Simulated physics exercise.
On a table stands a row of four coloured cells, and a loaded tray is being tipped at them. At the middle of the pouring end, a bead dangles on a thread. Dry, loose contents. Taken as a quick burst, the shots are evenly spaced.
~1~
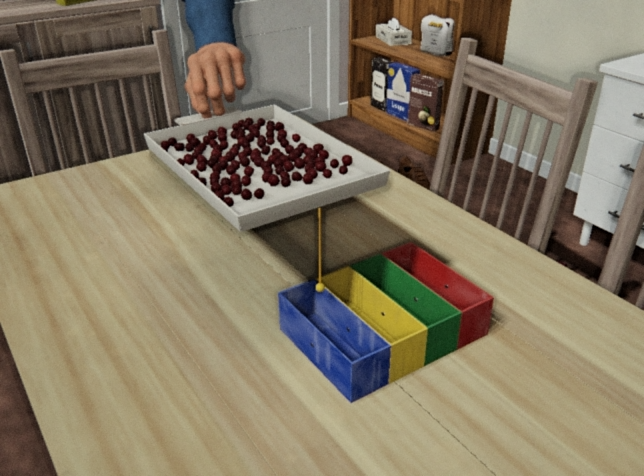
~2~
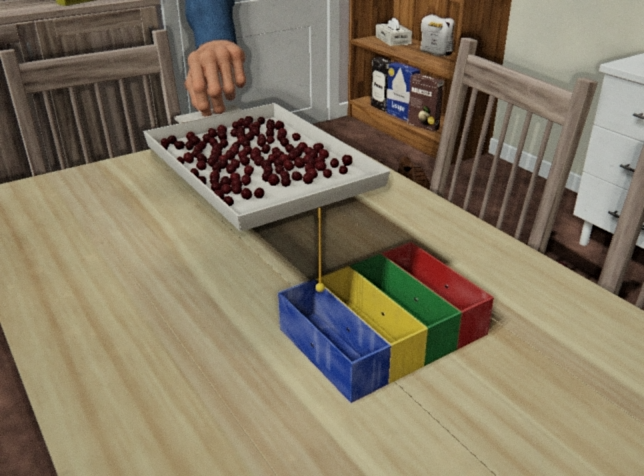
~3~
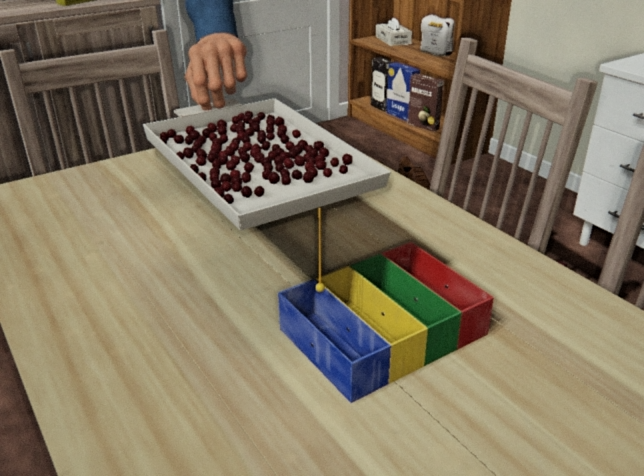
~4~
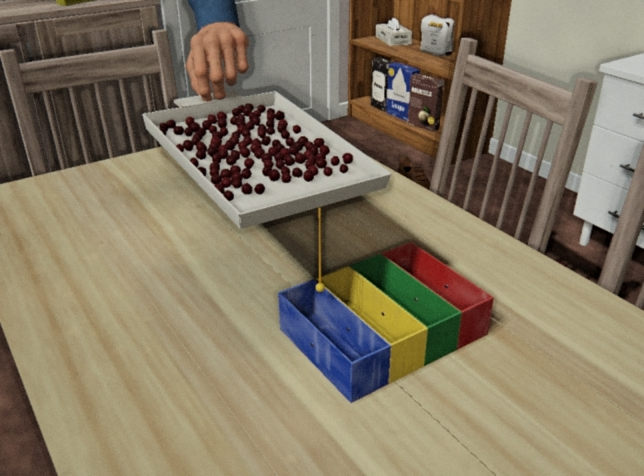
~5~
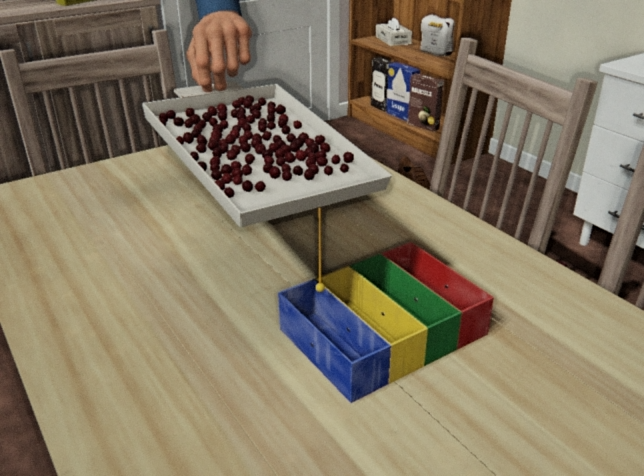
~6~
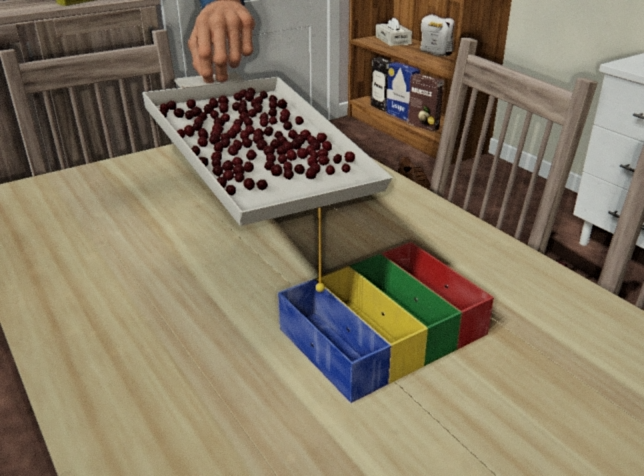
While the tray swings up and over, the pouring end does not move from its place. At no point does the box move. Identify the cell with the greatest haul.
Greatest haul: Green.
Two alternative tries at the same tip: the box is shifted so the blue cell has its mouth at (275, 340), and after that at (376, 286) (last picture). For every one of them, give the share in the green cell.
Near 20 % and 0 %.
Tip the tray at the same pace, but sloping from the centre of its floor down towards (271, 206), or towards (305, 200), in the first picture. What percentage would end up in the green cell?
Close to 0 percent first and close to 10 percent second.
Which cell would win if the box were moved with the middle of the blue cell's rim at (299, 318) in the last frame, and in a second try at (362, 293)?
The green cell; the yellow one.
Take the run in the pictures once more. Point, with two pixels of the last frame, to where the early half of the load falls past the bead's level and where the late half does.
Early-half point (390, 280); late-half point (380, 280).
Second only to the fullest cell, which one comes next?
The yellow cell.
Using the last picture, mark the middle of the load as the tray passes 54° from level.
Around (331, 153).
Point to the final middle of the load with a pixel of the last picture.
Somewhere around (398, 330) in the final view.
Just after the last frame, tray tipped steeply; almost all on the tray; just a few falling or outside the box.
A moment on, tray tipped right over; almost all on the tray; just a few in the blue cell; just a few in the green cell.
Further on, tray tipped past a quarter turn; roughly half in the green cell; roughly a third in the yellow cell; about a tenth in the blue cell; just a few in the red cell; just a few falling or outside the box.
When it is over, tray tipped past a quarter turn; roughly half in the green cell; roughly a third in the yellow cell; about a tenth in the blue cell; just a few in the red cell; just a few outside the box.
